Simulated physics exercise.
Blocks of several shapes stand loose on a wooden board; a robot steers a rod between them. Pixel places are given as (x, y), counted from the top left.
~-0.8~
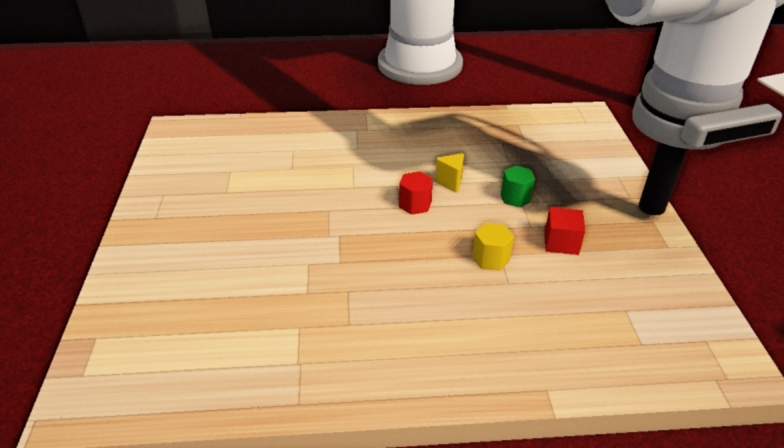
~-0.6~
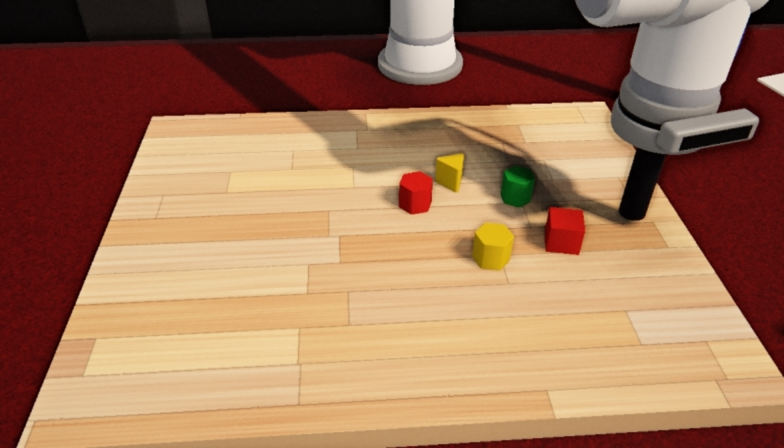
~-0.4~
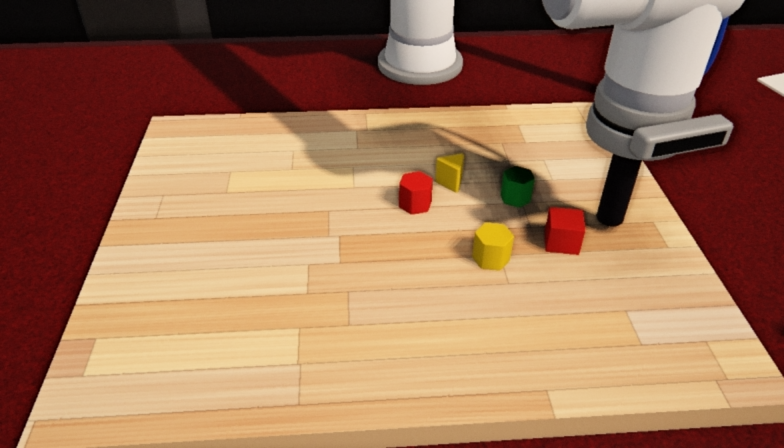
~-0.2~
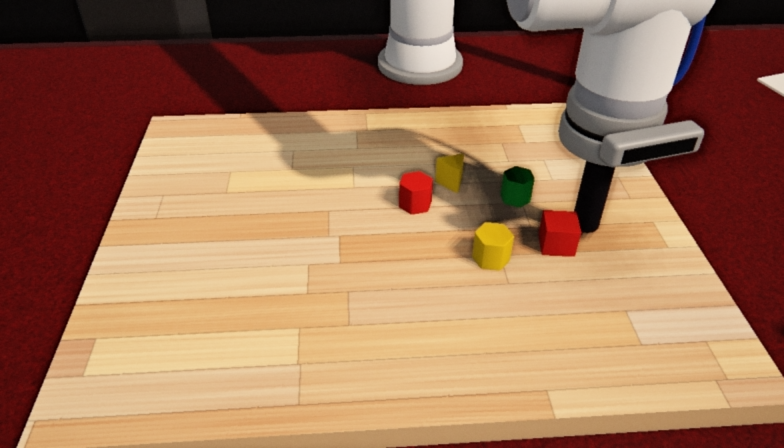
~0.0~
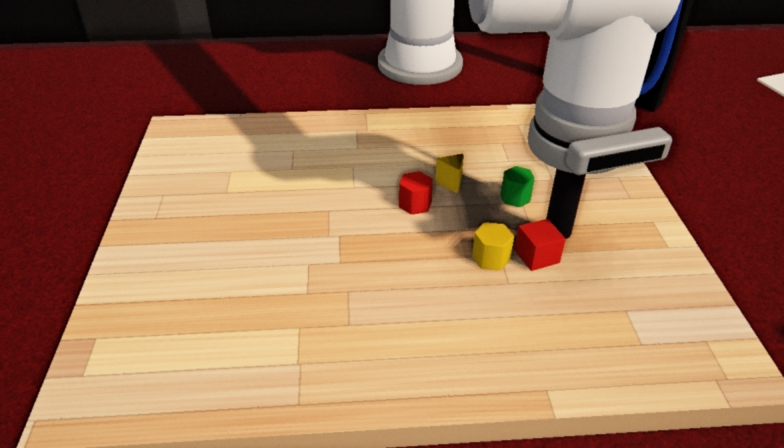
The robot's black rod moves left and pushes the red square block toward the yellow hexagonal block.
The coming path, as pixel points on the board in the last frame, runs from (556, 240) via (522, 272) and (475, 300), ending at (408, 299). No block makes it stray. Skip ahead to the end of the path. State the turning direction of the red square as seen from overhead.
The twist is anticlockwise.
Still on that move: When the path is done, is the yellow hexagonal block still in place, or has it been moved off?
That block is shifted.
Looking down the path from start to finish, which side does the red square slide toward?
Left-hand side.
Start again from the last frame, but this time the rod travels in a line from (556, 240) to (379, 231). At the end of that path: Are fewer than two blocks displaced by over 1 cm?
I believe so.
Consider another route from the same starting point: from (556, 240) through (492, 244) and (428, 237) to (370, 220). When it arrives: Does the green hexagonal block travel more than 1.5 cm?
No, it doesn't check out.
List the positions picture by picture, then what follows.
Lower end of the rod at (652, 208), tops of blocks, yellow hexagonal block at (494, 234), green hexagonal block at (519, 174), red square at (567, 218), in the first picture.
Rod at (632, 213), blocks as before, in the second picture.
Rod at (610, 219), blocks as before, in the third picture.
Rod at (585, 225), red square at (562, 221), in the fourth picture.
Rod at (558, 232), yellow hexagonal block at (494, 234), green hexagonal block at (519, 174), red square at (542, 232), in the fifth picture.
On the path given first. One third of the way, rod at (523, 263); yellow hexagonal block at (485, 237), turned 40° clockwise; red square at (513, 266), turned 30° anticlockwise.
Two thirds of the way, rod at (475, 292); yellow hexagonal block at (485, 237), turned 40° clockwise; red square at (487, 300), turned 85° anticlockwise.
At the end, rod at (409, 291); yellow hexagonal block at (485, 237), turned 40° clockwise; green hexagonal block not moved; red square at (487, 301), turned 85° anticlockwise.
